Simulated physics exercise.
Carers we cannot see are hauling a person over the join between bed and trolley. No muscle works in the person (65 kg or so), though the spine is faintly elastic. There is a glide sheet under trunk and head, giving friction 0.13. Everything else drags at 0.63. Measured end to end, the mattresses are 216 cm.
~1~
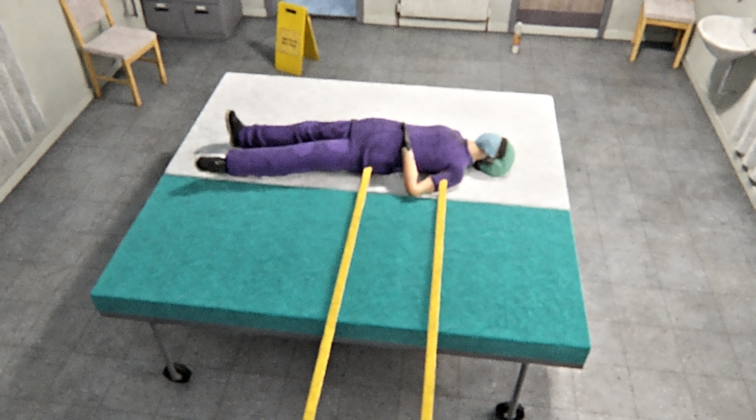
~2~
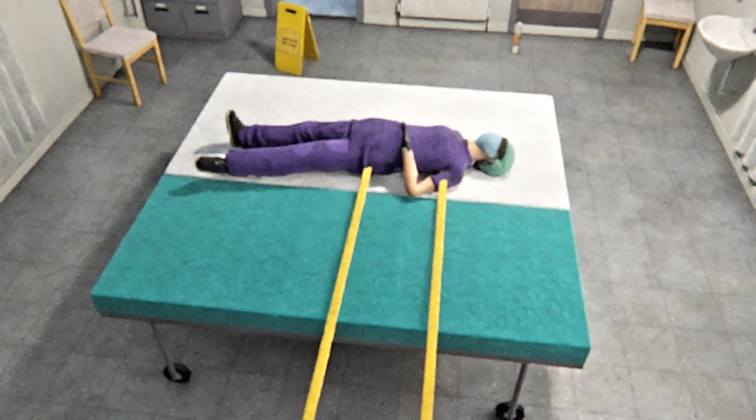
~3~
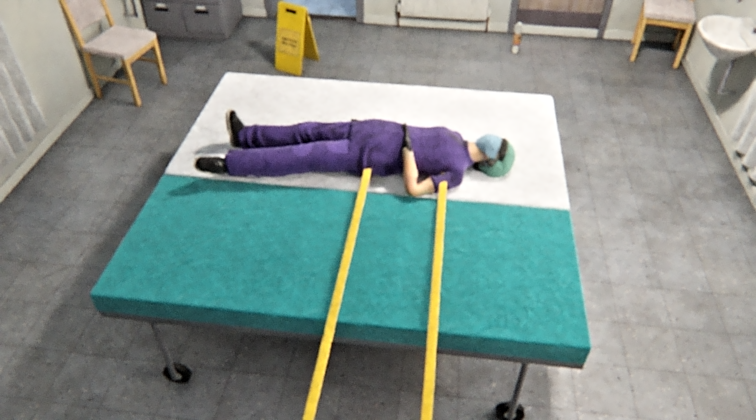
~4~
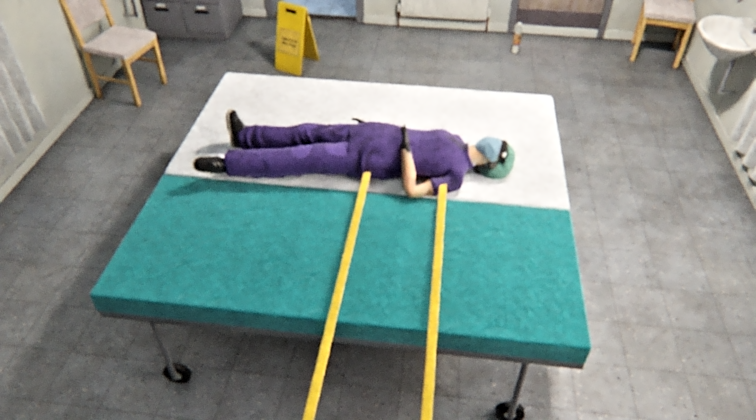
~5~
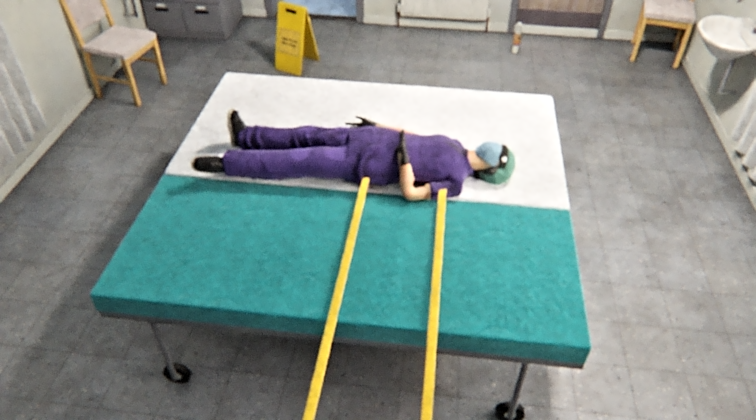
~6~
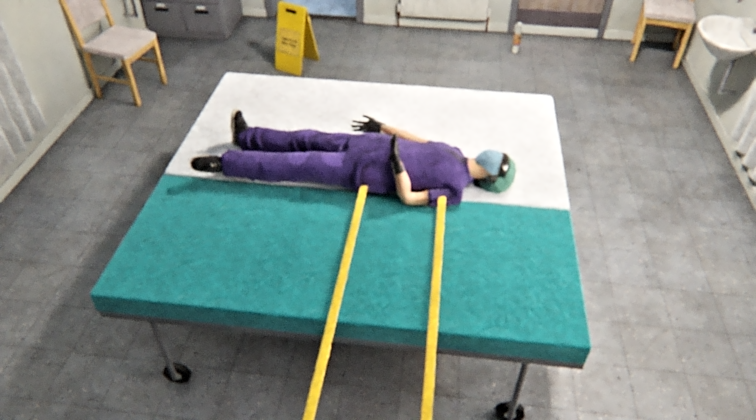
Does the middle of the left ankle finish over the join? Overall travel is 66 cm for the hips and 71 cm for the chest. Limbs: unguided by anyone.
Yes.
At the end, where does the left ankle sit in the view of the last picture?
End point, final frame: Around (250, 183).
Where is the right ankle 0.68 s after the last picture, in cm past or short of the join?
About 24 cm short.
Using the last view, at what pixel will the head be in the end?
I'd say about pixel (506, 255).
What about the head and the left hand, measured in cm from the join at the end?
Both go beyond the join - the head by 44 cm and the left hand by 56 cm.
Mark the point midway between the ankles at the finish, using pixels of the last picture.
My guess is somewhere near (264, 170).
Then, 0.18 s after the last picture the left ankle is 0 cm short of the join, near (229, 165) in the last picture's view.
Then, 0.68 s after the last picture the left ankle is 2 cm past the join, near (241, 169) in the last picture's view.
Then, 1.18 s after the last picture the left ankle is 7 cm past the join, near (250, 178) in the last picture's view; the right hand 28 cm short of the join.
At rest, head crosses the join; left hand crosses the join; right hand stops short of the join; left ankle crosses the join; right ankle stops short of the join; right knee crosses the join.
